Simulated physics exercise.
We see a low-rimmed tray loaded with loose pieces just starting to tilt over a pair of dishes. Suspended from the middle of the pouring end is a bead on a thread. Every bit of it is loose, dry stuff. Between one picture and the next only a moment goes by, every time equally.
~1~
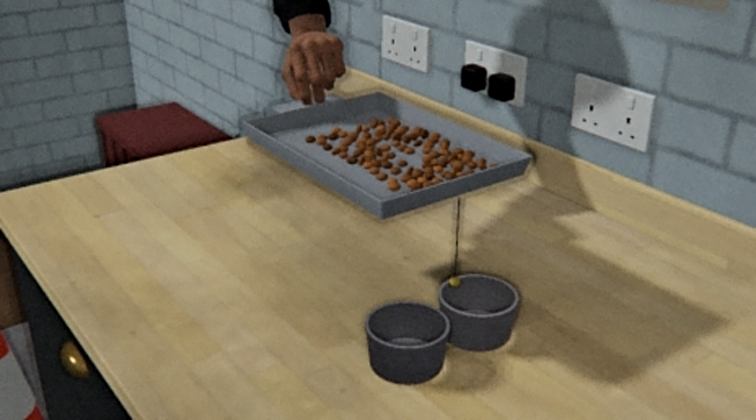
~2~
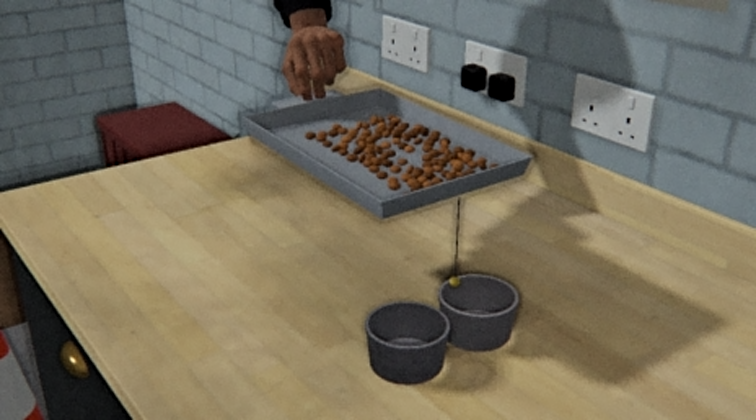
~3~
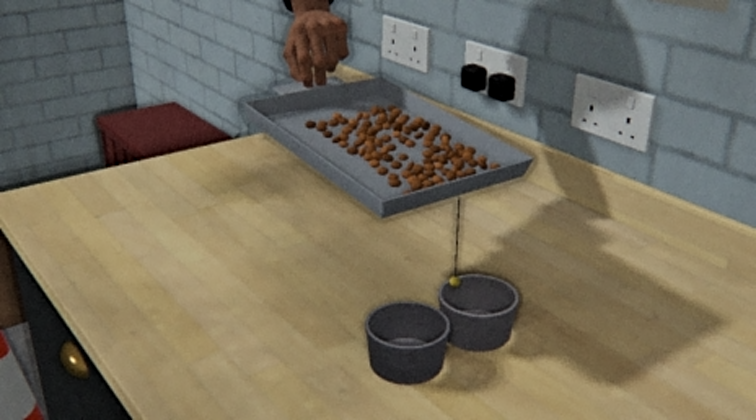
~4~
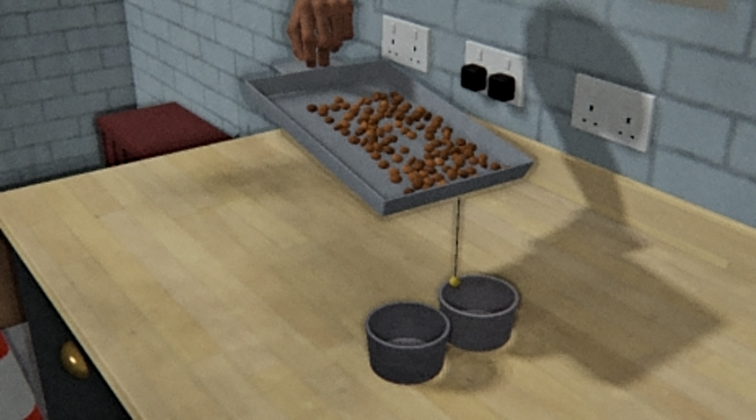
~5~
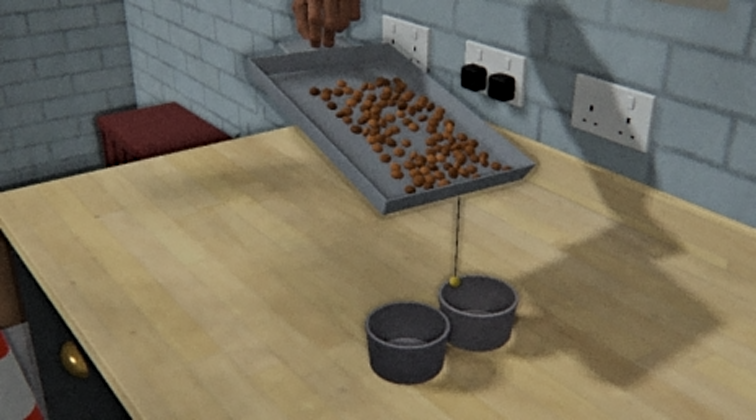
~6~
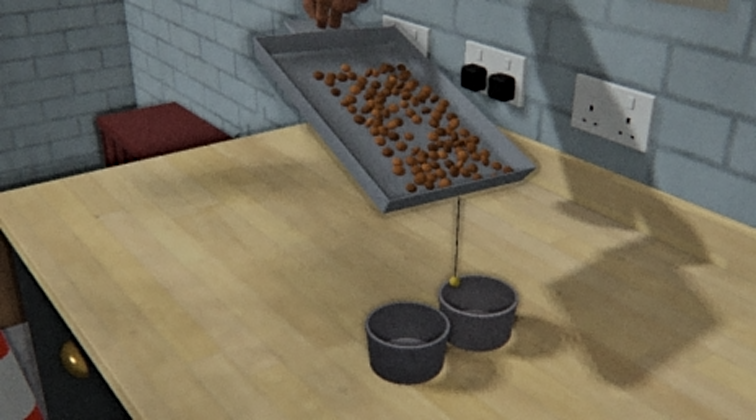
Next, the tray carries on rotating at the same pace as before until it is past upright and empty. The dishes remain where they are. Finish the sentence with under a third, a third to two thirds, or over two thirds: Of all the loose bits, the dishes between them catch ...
Of all the loose bits, the dishes between them catch under a third.
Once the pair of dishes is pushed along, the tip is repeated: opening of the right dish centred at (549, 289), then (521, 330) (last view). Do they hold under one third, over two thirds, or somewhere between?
Case one, over two thirds; case two, under a third.
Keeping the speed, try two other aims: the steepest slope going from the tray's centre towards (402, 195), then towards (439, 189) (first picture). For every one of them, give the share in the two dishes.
The share is 70 per cent in the first and 30 per cent in the second.
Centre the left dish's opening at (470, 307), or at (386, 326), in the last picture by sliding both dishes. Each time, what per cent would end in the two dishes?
I'd say about 70 percent, followed by about 0 percent.
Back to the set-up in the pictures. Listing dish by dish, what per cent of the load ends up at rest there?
The share is 0 per cent in the left dish and 20 per cent in the right dish.
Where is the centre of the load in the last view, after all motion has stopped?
The centre ends up roughly at (535, 335).
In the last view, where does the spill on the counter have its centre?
Look around (556, 336) in the last picture.
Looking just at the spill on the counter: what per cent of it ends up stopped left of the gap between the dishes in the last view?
Close to 0 per cent of the spill, I think.
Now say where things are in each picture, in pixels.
Corners of the pouring end near (382, 198) and (525, 155), level; middle of the load near (410, 151), bits of cat kibble; left dish near (432, 359); right dish near (504, 327); bead on its thread near (455, 282), in the first picture.
Corners of the pouring end near (383, 198) and (525, 156), level; middle of the load near (410, 149), in the second picture.
Corners of the pouring end near (384, 198) and (526, 157), tipped barely, lowest at the right corner; middle of the load near (410, 144), in the third picture.
Corners of the pouring end near (386, 197) and (527, 160), tipped a little, lowest at the right corner; middle of the load near (412, 136), in the fourth picture.
Corners of the pouring end near (388, 196) and (529, 162), tipped clearly, lowest at the right corner; middle of the load near (414, 127), in the fifth picture.
Corners of the pouring end near (390, 196) and (530, 165), tipped clearly, lowest at the right corner; middle of the load near (417, 120); left dish near (432, 359); right dish near (504, 327), in the sixth picture.
Shortly afterwards, tray tipped steeply; all but a few on the tray; a little in the air.
Next, tray tipped past a quarter turn; a little on the tray; a little in the right dish; near half outside both; near a quarter in the air.
Some moments later, tray tipped past a quarter turn; near a quarter in the right dish; the bulk outside both.
In the end, tray tipped past a quarter turn; none at all in the left dish; near a quarter in the right dish; the bulk outside both.
